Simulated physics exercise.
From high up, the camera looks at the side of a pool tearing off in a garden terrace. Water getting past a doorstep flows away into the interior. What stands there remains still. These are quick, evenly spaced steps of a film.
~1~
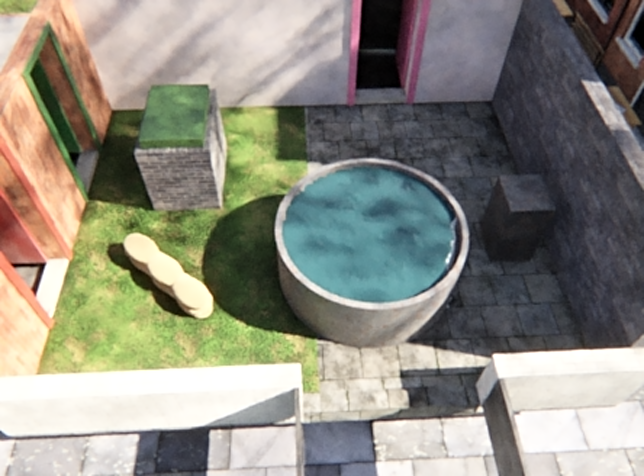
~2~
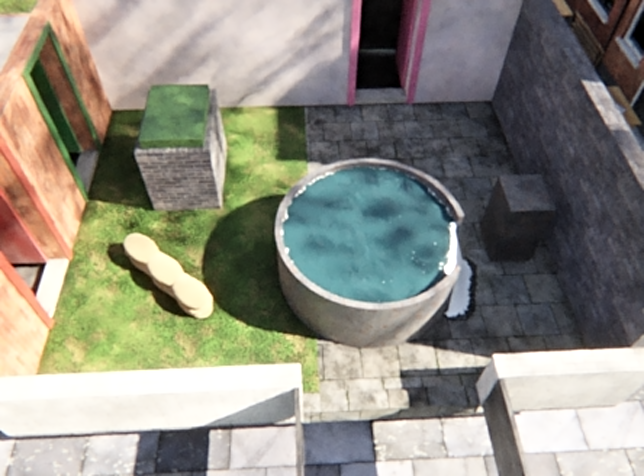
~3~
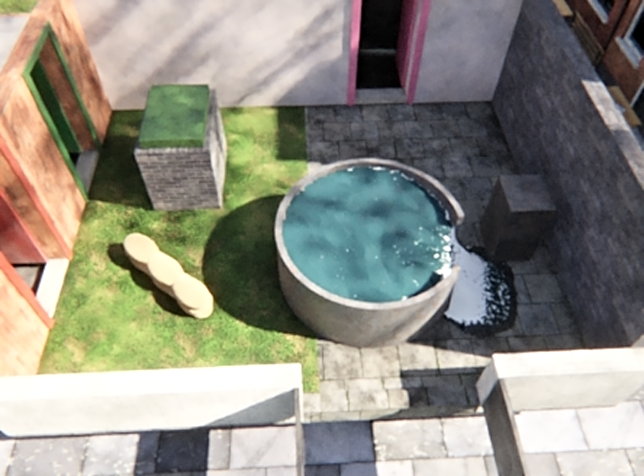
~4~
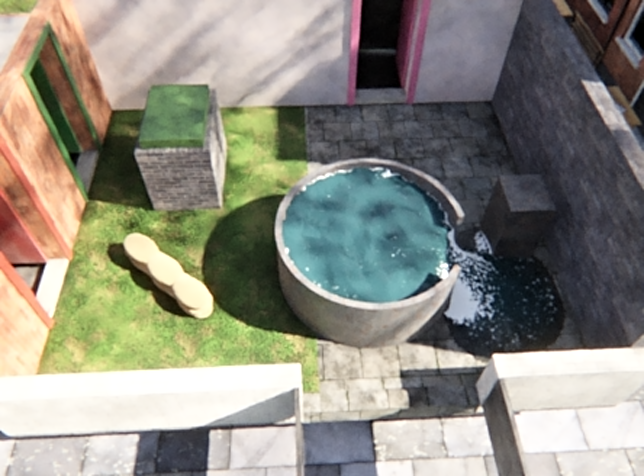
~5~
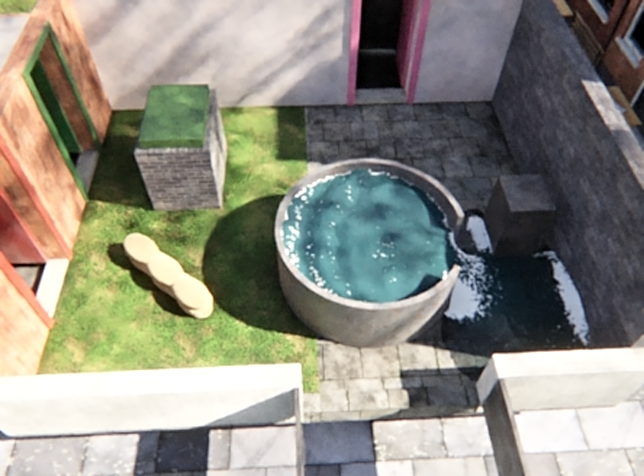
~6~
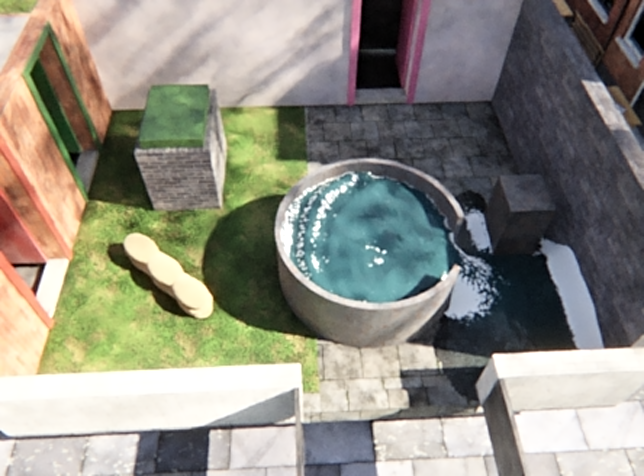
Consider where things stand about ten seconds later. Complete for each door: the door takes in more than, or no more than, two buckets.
Completed: The red door takes in no more than two buckets; the green door takes in no more than two buckets; the pink door takes in no more than two buckets.
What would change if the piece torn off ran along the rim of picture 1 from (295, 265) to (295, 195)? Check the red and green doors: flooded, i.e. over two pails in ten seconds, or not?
The red door exceeds it; the green door exceeds it.
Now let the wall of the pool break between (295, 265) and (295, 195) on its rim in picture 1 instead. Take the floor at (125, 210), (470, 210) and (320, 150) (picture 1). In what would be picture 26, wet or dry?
First soaked, second unwetted, third soaked.
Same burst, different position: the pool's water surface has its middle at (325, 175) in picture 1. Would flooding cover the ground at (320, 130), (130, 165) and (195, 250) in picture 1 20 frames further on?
Result: Inundated; spared; spared.
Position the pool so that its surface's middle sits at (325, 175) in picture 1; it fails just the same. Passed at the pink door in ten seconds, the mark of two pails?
I'd say the pink one misses the threshold.
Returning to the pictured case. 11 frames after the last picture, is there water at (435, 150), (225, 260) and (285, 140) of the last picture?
Taking them as listed, they are waterlogged, spared and spared.
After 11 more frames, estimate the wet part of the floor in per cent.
Roughly 35 percent, I'd say.
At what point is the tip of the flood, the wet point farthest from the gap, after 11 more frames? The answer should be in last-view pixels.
I'd say around (492, 102).
A moment on, water covers 20 % of the floor; the red door not reached, the green door not reached, the pink door not reached.
Next, water covers 35 % of the floor; the red door not reached, the green door not reached, the pink door not reached.
Then, water covers 45 % of the floor; the red door not reached, the green door not reached, the pink door wet at the sill, nothing in.
Later, water covers 80 % of the floor; the red door not reached, the green door not reached, the pink door wet at the sill, nothing in.
In the end, water covers 95 % of the floor; the red door wet at the sill, nothing in, the green door wet at the sill, nothing in, the pink door wet at the sill, nothing in.
